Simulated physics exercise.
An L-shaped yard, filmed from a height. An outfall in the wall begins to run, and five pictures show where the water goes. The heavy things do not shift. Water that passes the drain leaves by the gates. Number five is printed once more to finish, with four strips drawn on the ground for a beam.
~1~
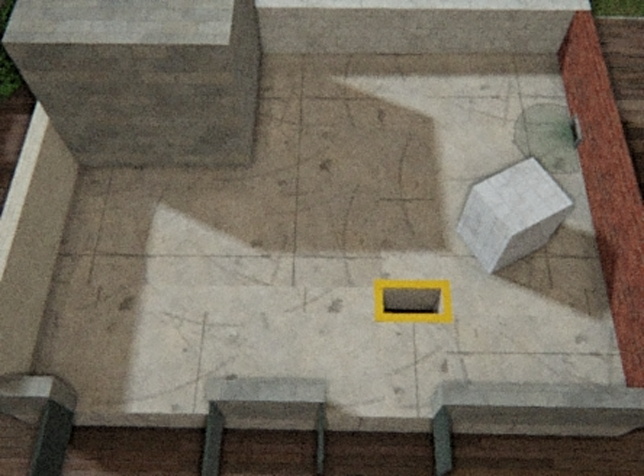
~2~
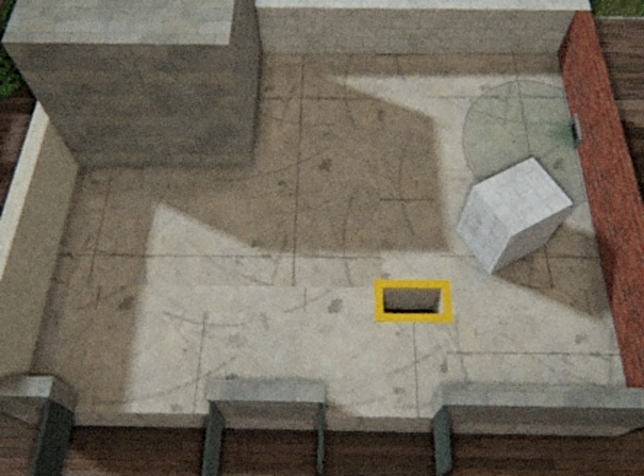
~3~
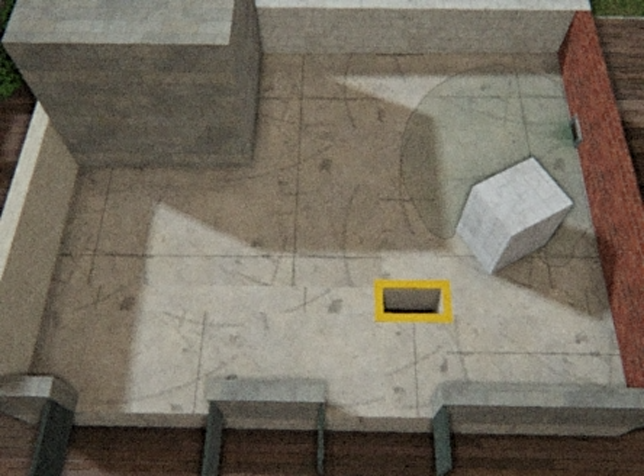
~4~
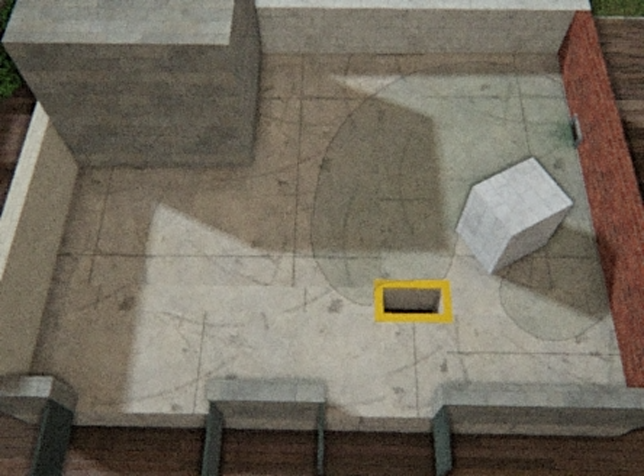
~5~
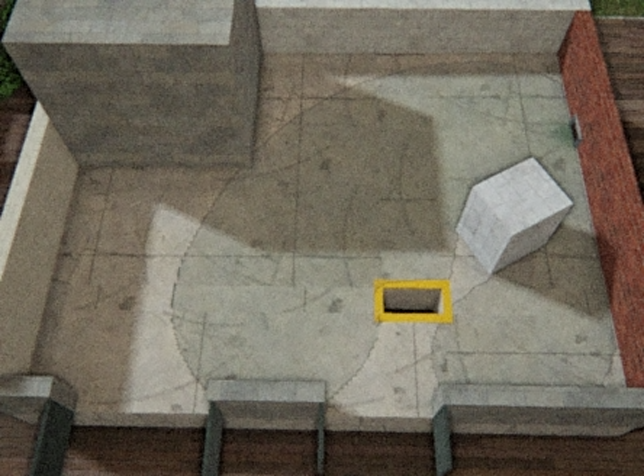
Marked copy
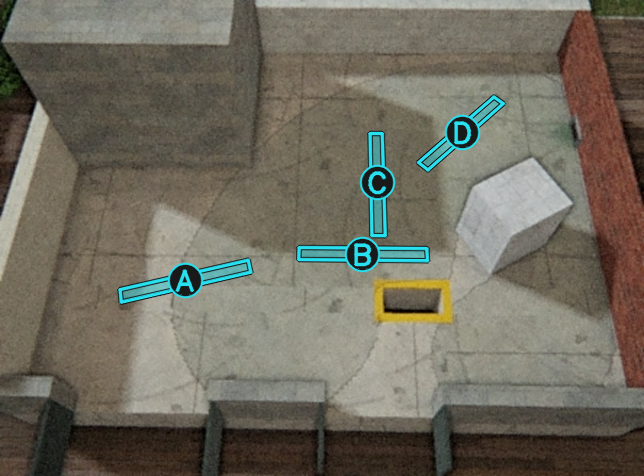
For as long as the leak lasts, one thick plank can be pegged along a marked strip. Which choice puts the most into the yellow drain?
I would pick place C.
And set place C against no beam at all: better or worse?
Place C is better.
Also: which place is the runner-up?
Here it is place D.
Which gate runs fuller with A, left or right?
The left one.
On the marked copy, A from (120, 295) to (249, 266); B from (298, 253) to (427, 254); C from (378, 235) to (376, 133); D from (423, 166) to (498, 100).
For place A, about 10 % of the stream goes into the yellow drain, about 89 % out by the gates.
For place B, about 7 % of the stream goes into the yellow drain, about 93 % out by the gates.
For place C, about 43 % of the stream goes into the yellow drain, about 56 % out by the gates.
For place D, about 16 % of the stream goes into the yellow drain, about 83 % out by the gates.
